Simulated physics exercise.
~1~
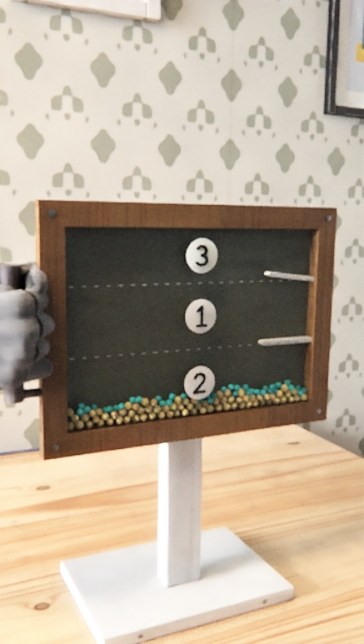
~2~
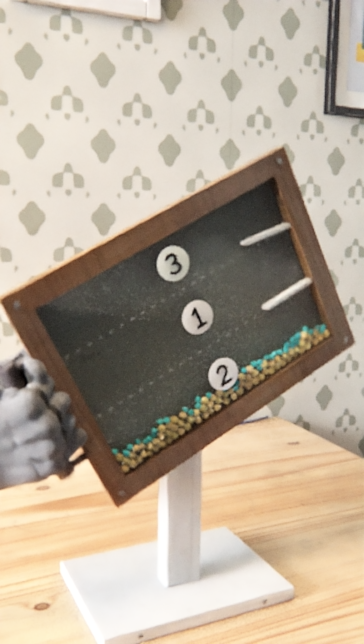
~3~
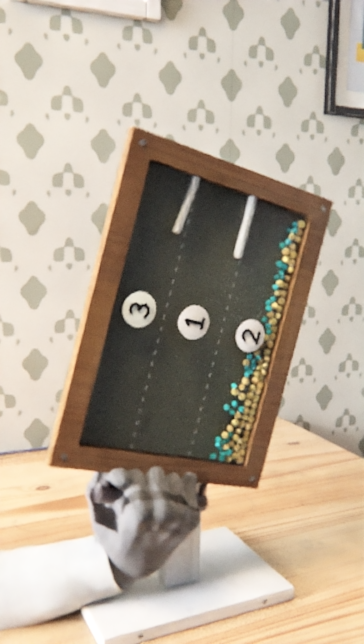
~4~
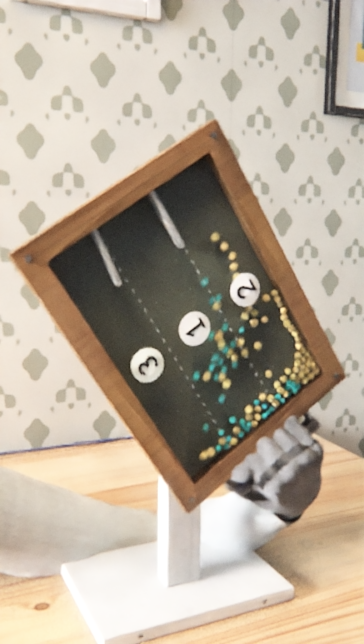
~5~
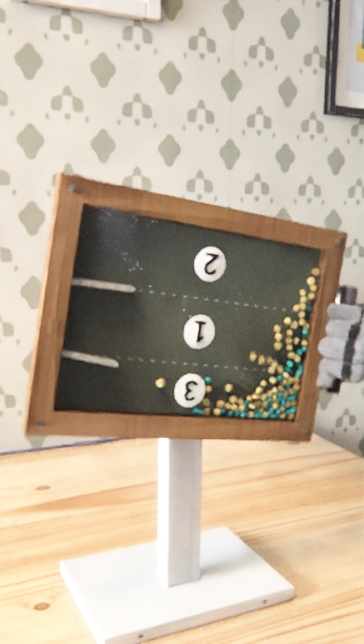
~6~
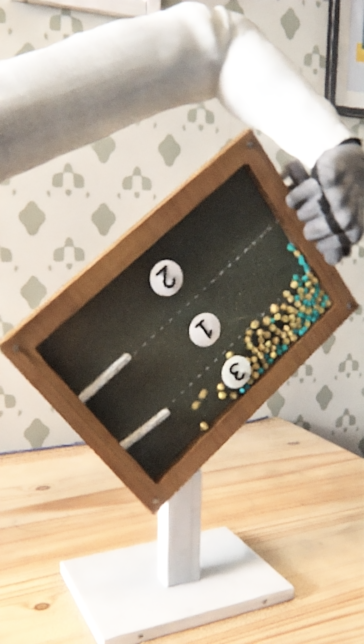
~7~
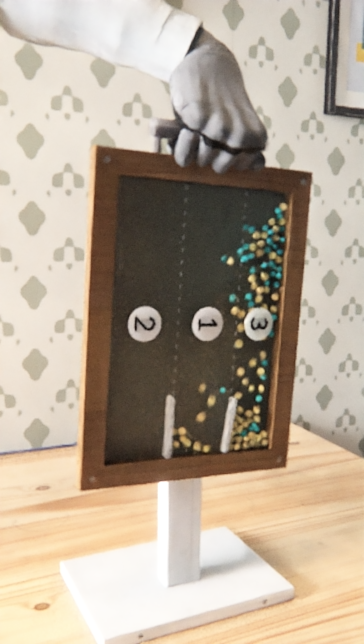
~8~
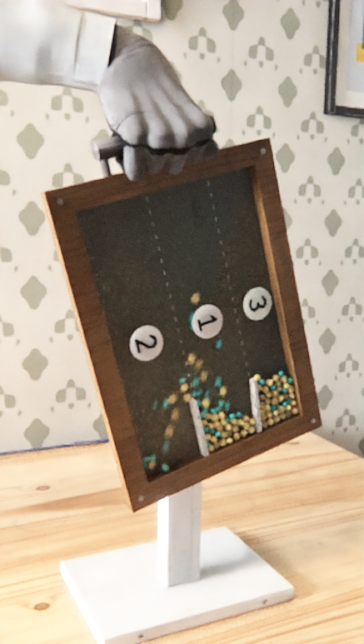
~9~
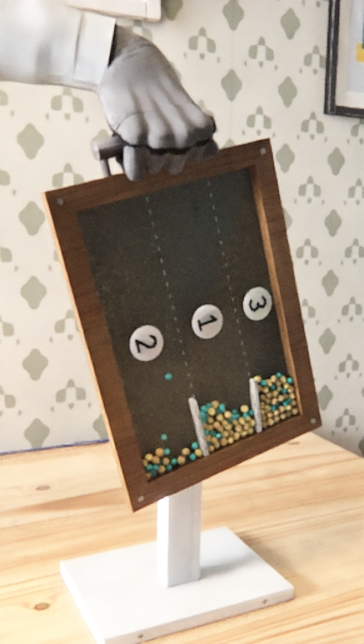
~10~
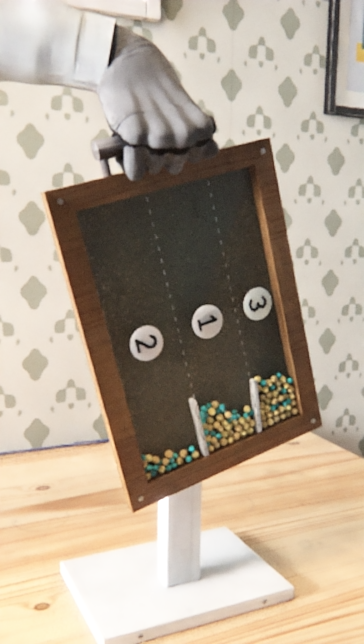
A gloved hand turned a framed case of tan and turquoise beads anticlockwise well past upside down, sending them tumbling along the edges, until they settled around two short dividers in three piles, the smallest at the lower left.
